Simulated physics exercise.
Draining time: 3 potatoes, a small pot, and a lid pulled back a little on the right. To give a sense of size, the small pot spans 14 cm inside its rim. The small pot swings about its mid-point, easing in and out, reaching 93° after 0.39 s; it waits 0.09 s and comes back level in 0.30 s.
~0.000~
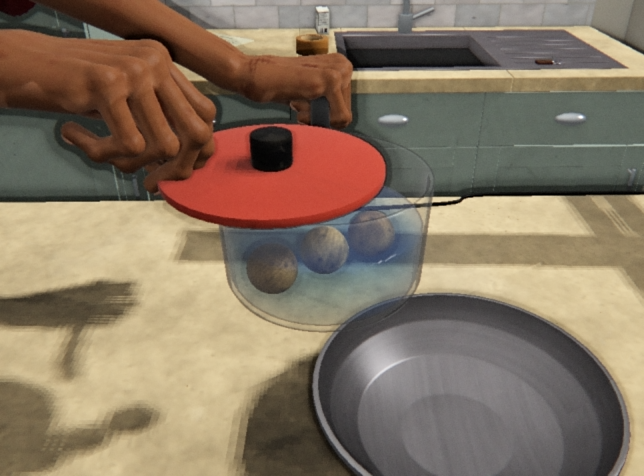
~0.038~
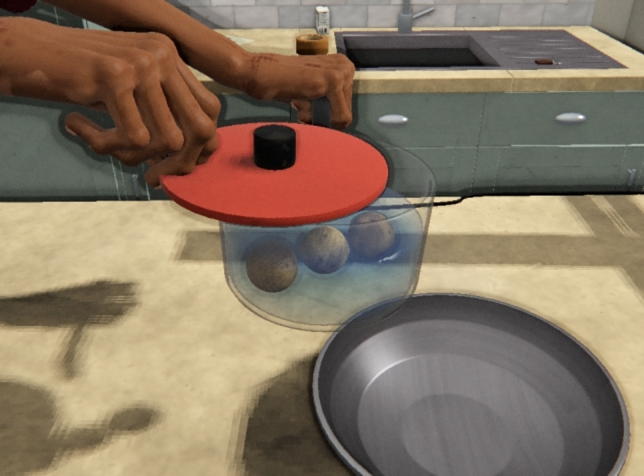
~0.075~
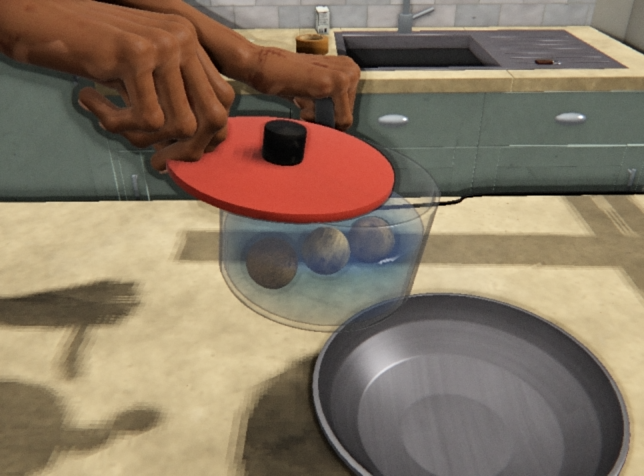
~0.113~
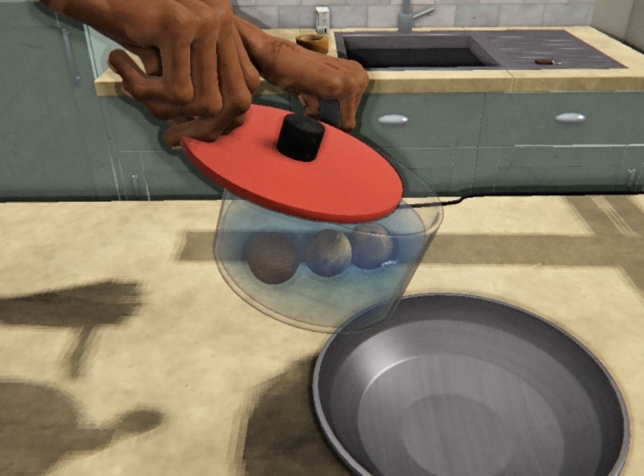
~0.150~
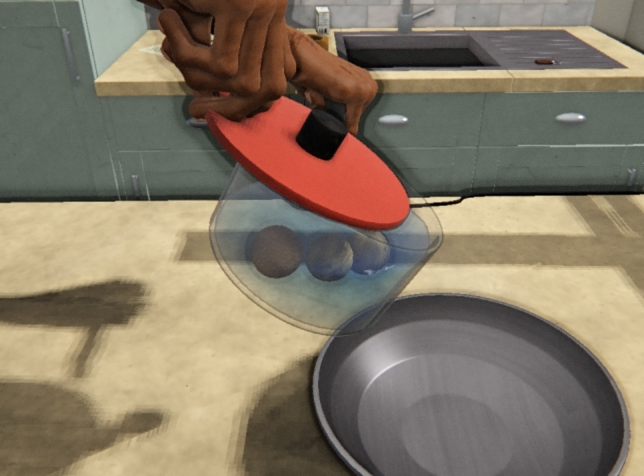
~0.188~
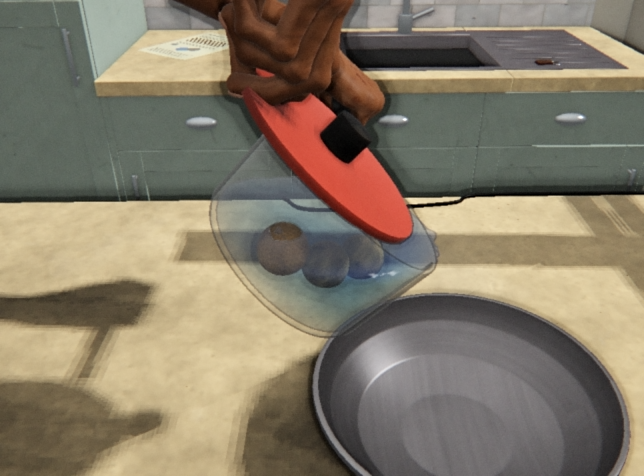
Two hands steadily tilt a clear pot of water and three balls rightward under a red lid.
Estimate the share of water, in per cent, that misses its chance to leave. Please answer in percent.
Some 24 per cent stays behind.
After 0.34 s the tilt is 89° and 61 per cent of the water is still in the small pot.
After 0.45 s the tilt is 93° and 35 per cent of the water is still in the small pot.
After 0.56 s the tilt is 76° and 25 per cent of the water is still in the small pot.
After 0.69 s the tilt is 19° and 24 per cent of the water is still in the small pot.
In the end 24 per cent of the water is still in the small pot.
